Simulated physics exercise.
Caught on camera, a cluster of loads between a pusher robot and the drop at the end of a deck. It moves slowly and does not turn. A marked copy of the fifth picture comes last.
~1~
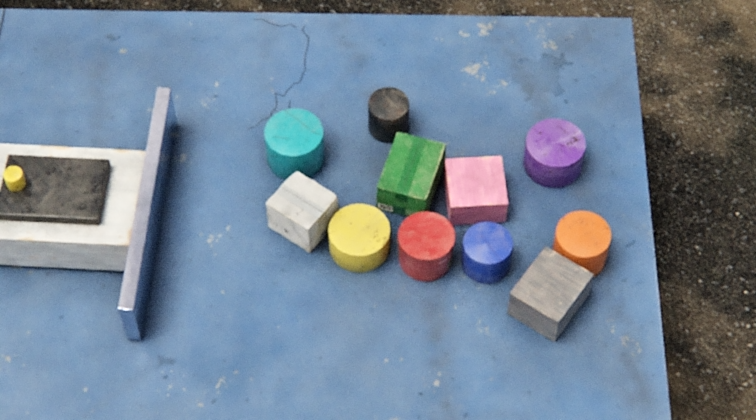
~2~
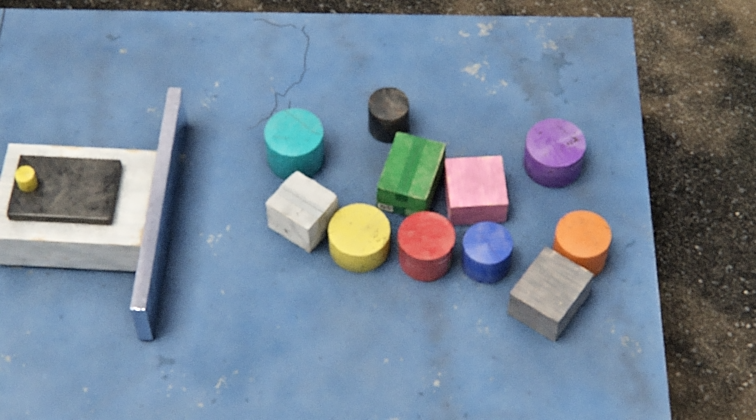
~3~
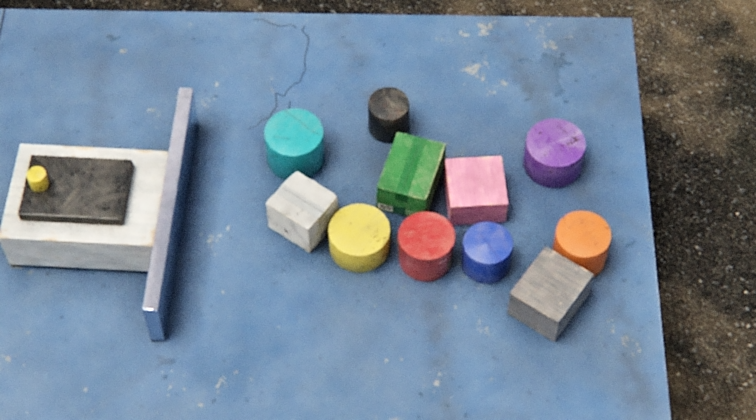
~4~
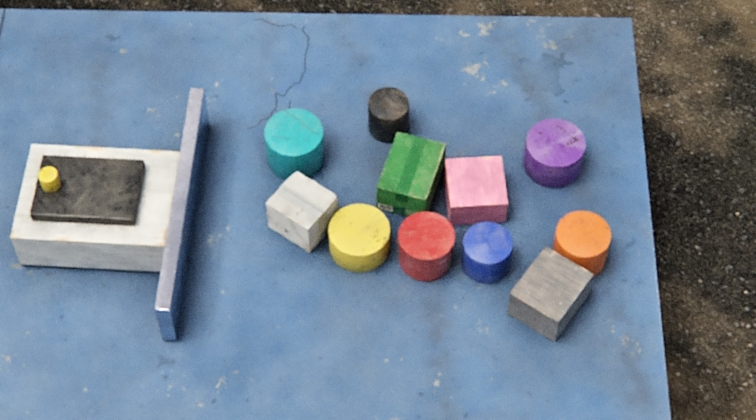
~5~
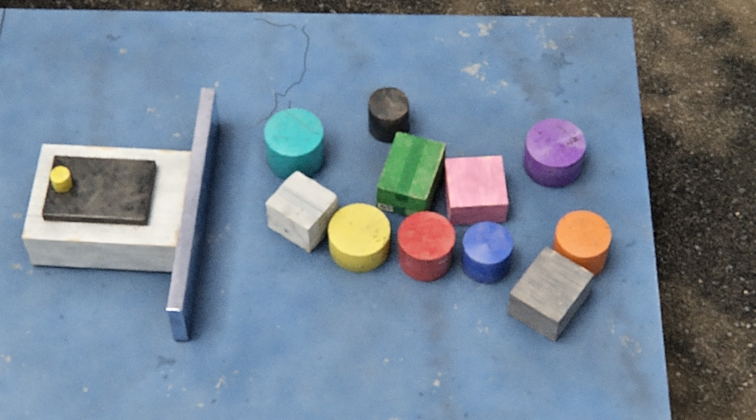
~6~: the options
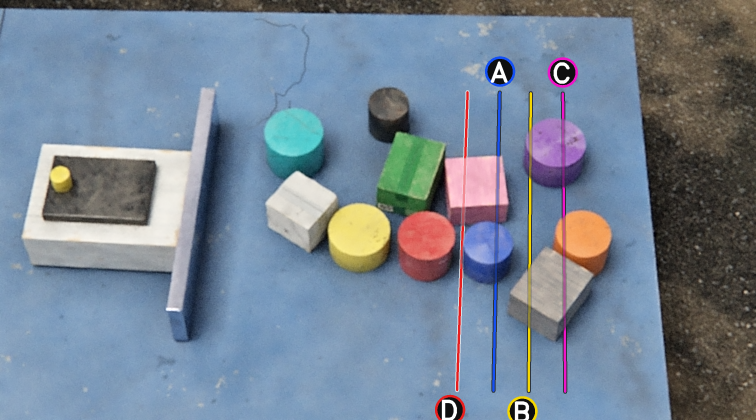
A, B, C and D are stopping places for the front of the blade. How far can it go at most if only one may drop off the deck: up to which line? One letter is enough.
A is the last line within the limit.
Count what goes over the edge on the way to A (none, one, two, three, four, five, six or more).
By then, none.
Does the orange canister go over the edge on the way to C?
By then, yes.
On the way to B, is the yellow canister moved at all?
Yes.
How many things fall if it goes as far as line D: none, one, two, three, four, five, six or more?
In all, none.
On the marked copy, A at (497, 232); B at (530, 232); C at (564, 233); D at (463, 231).
With A. Early on, robot (217, 191); blue canister (497, 253); turquoise canister (347, 147).
Further on, robot (325, 192); orange canister (589, 249); purple canister (560, 153).
At the end, robot (409, 193); purple canister (638, 150); pink crate (634, 203); none fallen.
As for the rest, B drops two; C drops three; D is within the limit but short.
